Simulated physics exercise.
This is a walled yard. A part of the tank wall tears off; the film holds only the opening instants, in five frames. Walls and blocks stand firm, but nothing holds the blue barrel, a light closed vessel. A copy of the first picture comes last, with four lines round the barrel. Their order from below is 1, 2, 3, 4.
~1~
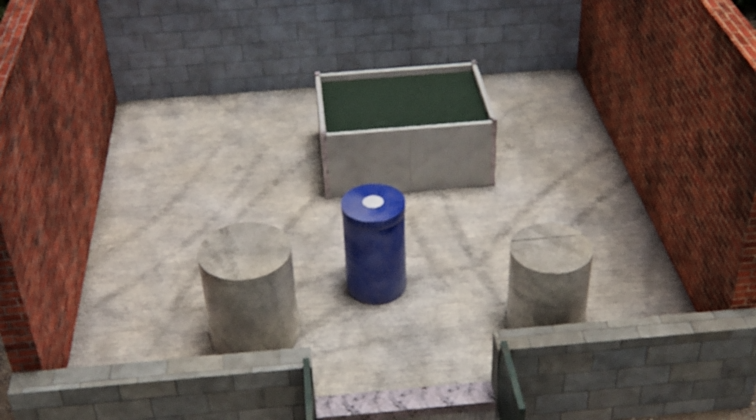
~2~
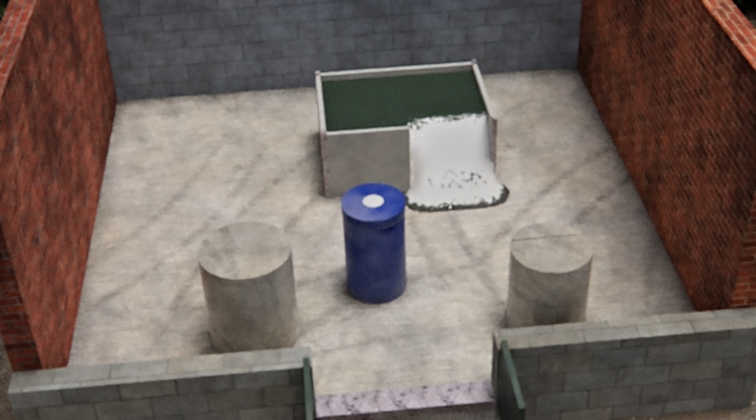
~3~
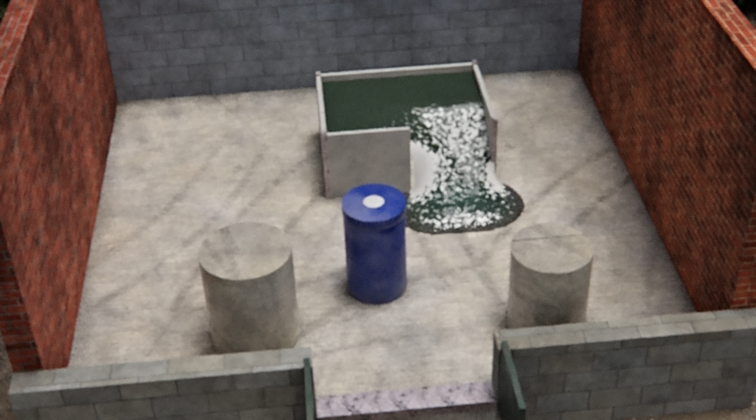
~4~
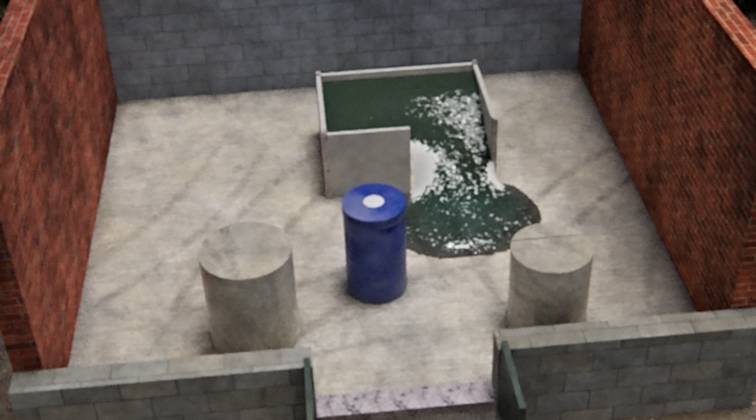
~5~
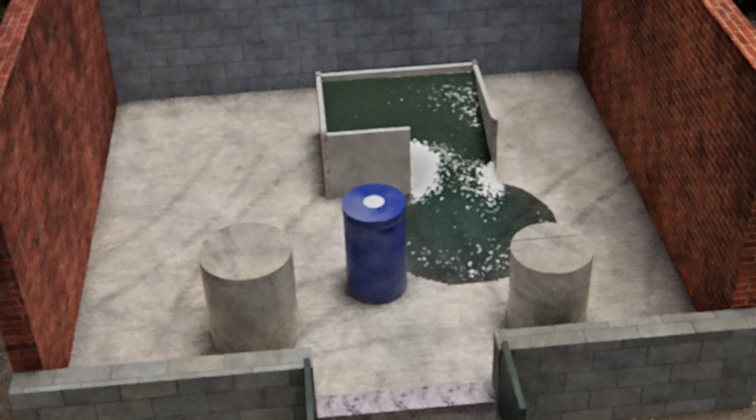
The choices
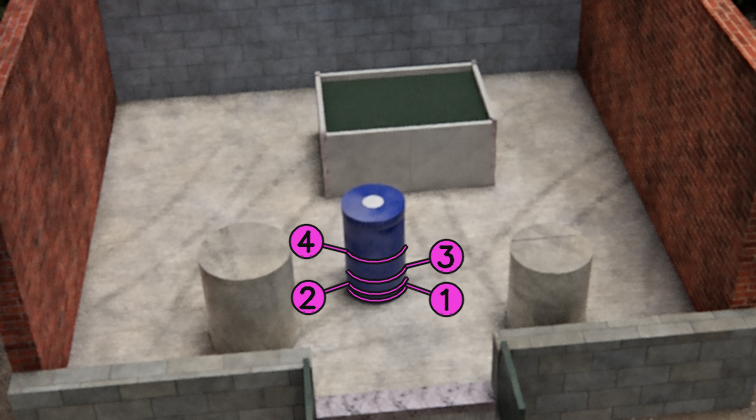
A tank in a walled yard opens at its front and dark water spreads across the ground.
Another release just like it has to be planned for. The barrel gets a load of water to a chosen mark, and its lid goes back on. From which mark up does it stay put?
I would pick level 2.
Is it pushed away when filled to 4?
No, not at all.
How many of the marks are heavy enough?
Three of them.
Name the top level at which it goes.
1.
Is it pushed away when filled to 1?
Yes, that goes wrong.
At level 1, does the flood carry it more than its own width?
No, less.
On the marked copy, 1 at (379, 300); 2 at (379, 294); 3 at (379, 281); 4 at (378, 261); from the bottom up 1, 2, 3, 4.
If 1 is chosen, it is pushed about half its own width away.
If 2 is chosen, it does not move.
If 3 is chosen, it does not move.
If 4 is chosen, it does not move.
